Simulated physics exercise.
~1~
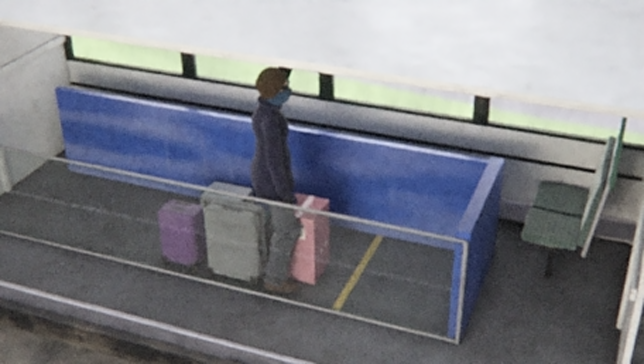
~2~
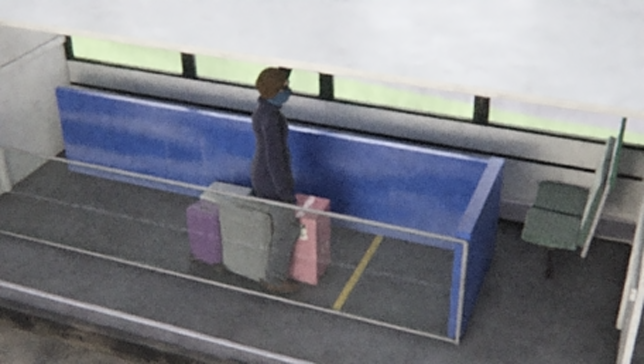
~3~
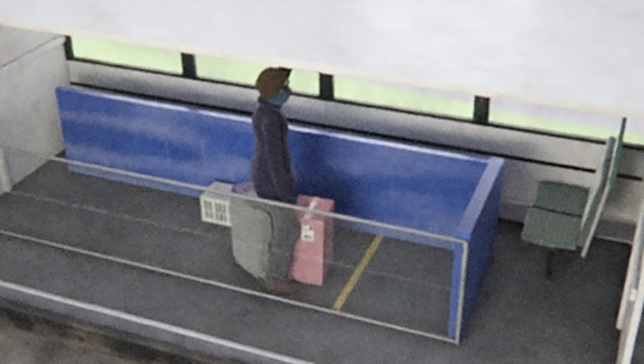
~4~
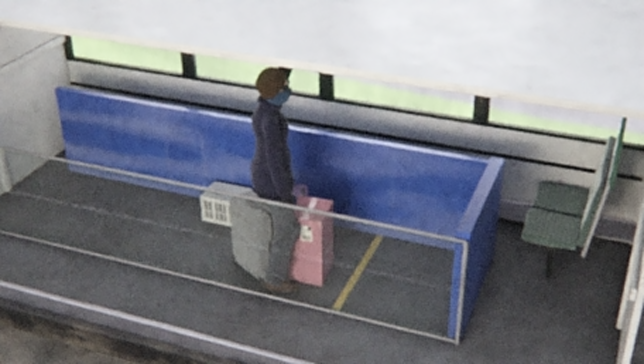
A purple case rolls right behind the standing person and stops short of the yellow line.
